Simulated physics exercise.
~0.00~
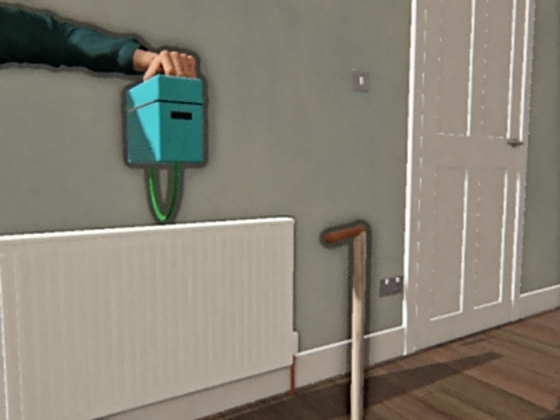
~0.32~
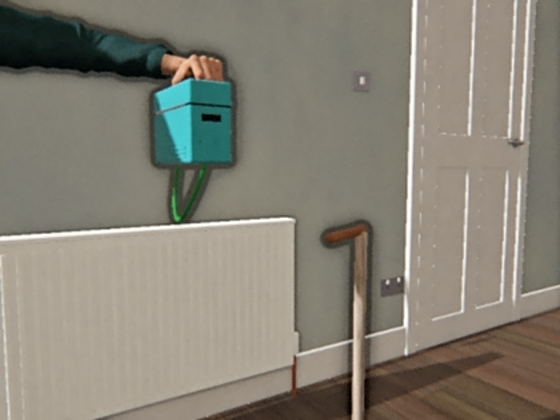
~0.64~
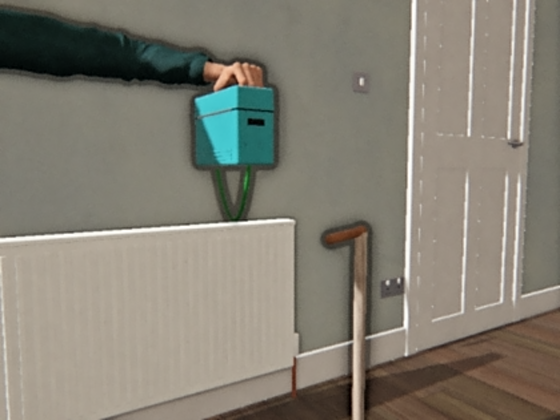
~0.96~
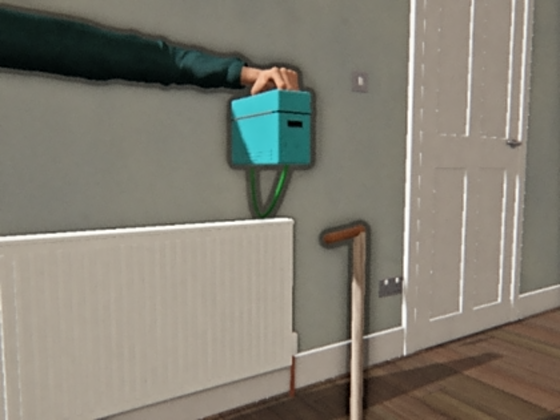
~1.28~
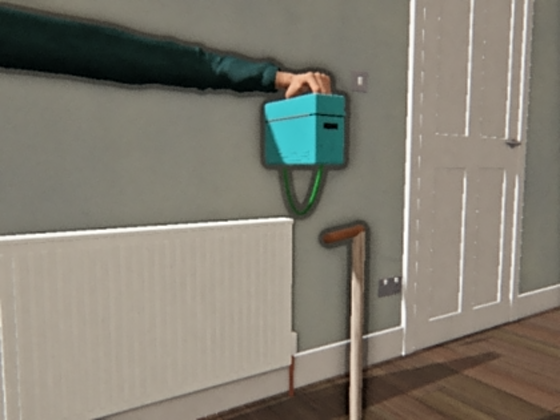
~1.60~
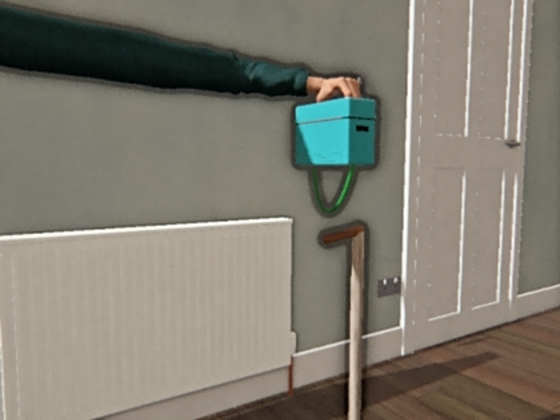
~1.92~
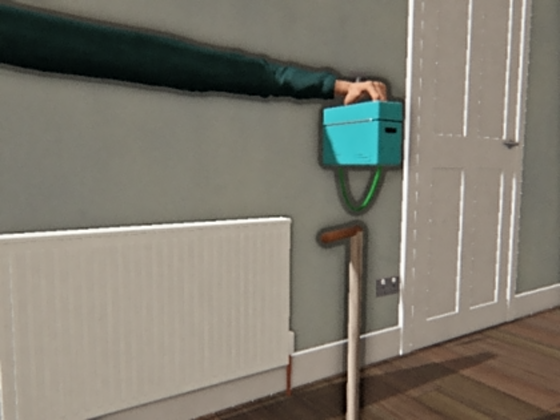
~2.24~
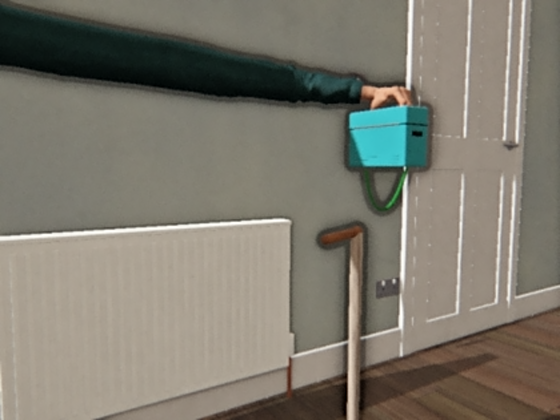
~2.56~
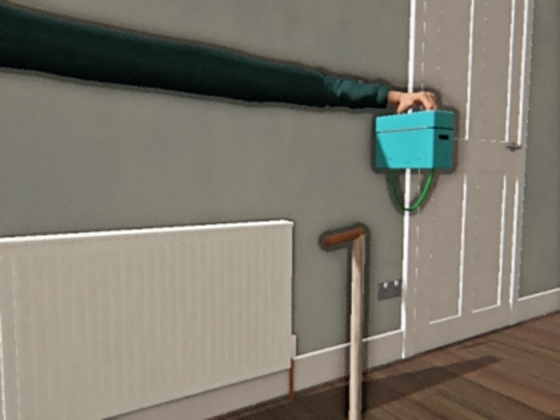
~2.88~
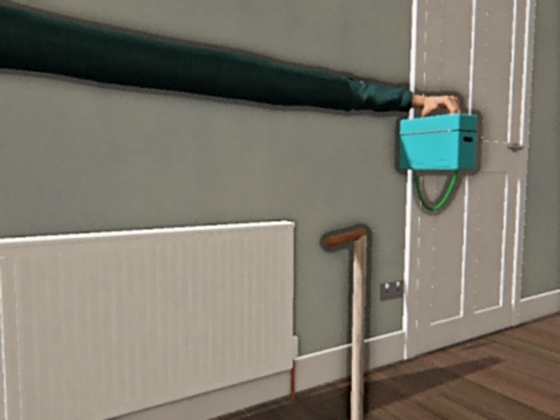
Turquoise case with a dangling green loop being carried right by a hand, passing above a hooked post and continuing clear of it.
